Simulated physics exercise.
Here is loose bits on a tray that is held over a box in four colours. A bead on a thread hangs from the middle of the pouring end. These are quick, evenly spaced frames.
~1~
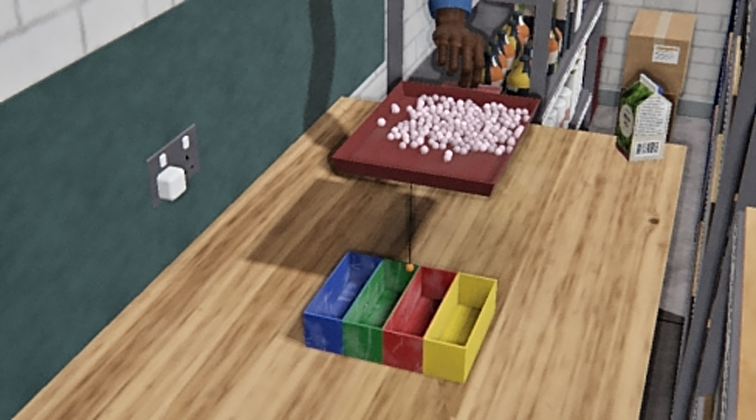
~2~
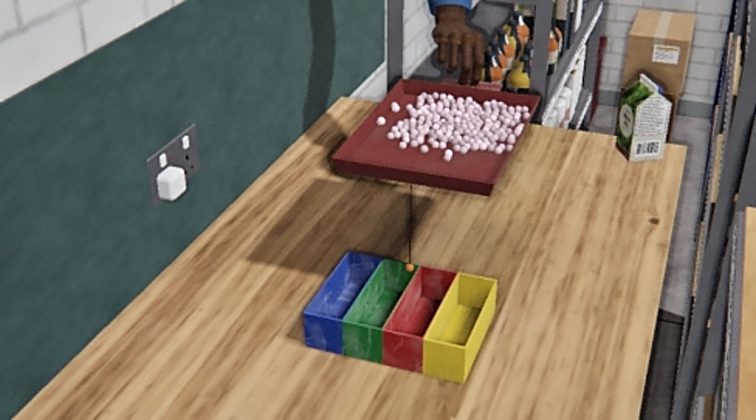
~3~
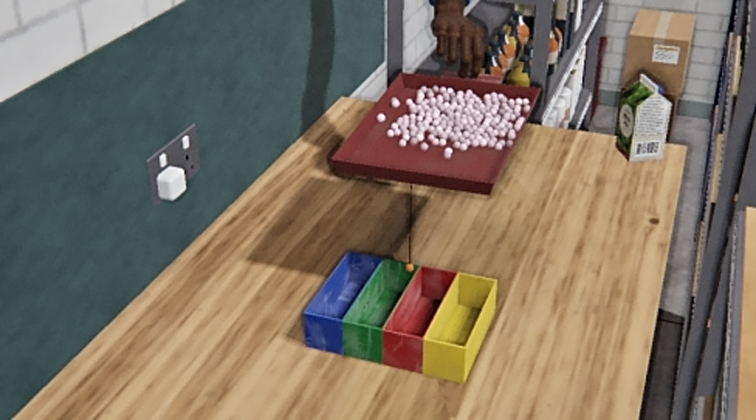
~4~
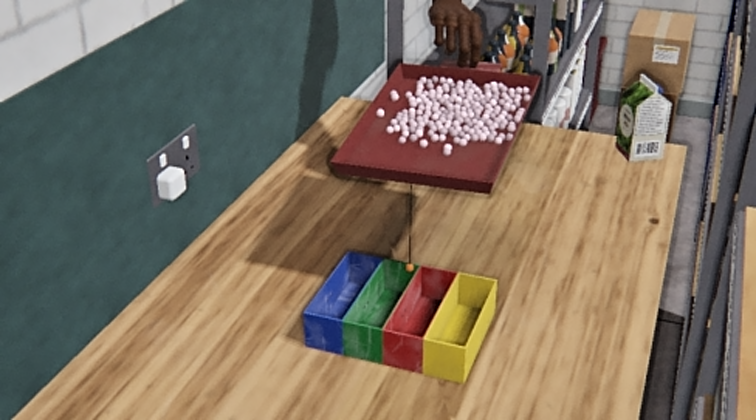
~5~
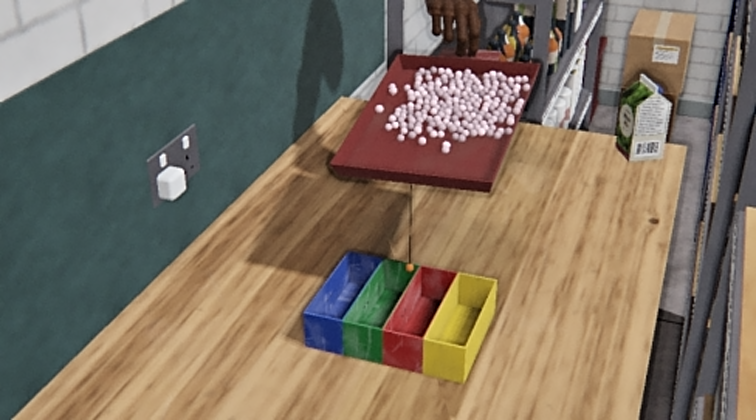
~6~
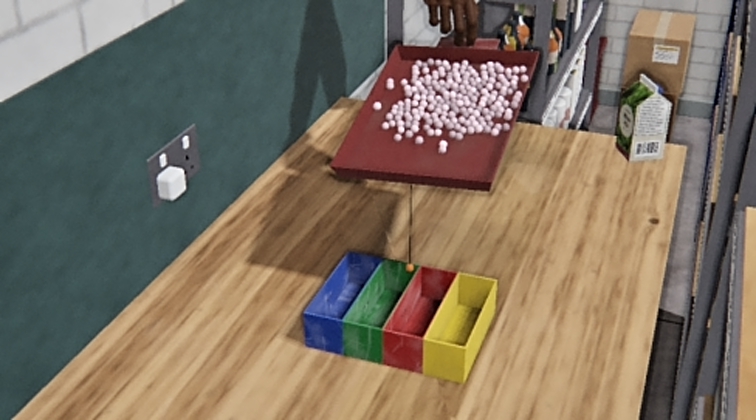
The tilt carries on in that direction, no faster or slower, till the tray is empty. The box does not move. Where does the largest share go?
The blue one ends fullest.
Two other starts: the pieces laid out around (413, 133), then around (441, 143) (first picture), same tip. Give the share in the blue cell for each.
About 50 and 40 per cent.
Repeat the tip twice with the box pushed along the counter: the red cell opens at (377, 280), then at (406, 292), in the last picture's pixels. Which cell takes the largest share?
The first try: Green. The second: The cell in blue.
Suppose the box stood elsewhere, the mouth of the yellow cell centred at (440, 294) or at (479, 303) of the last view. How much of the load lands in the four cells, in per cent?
In turn 90 and 40 in a hundred.
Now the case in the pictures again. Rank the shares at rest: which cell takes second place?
Next in line is the cell in green.
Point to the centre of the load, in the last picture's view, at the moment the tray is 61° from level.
Roughly at (361, 179).
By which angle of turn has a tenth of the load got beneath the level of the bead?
Around 55° of tilt.
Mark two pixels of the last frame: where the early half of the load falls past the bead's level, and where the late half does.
Early half (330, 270), late half (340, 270).
Soon after the last picture, tray tipped steeply; about two thirds on the tray; a small part in the blue cell; a small part in the green cell; a stray few in the red cell; about a quarter falling or outside the box.
A little later, tray tipped past a quarter turn; a stray few on the tray; about a third in the blue cell; a small part in the green cell; a stray few in the red cell; a stray few in the yellow cell; about half falling or outside the box.
Later still, tray tipped past a quarter turn; about a third in the blue cell; a small part in the green cell; a stray few in the red cell; a stray few in the yellow cell; about a third falling or outside the box.
By the end, tray tipped past a quarter turn; about a third in the blue cell; a small part in the green cell; a stray few in the red cell; a stray few in the yellow cell; about a third outside the box.
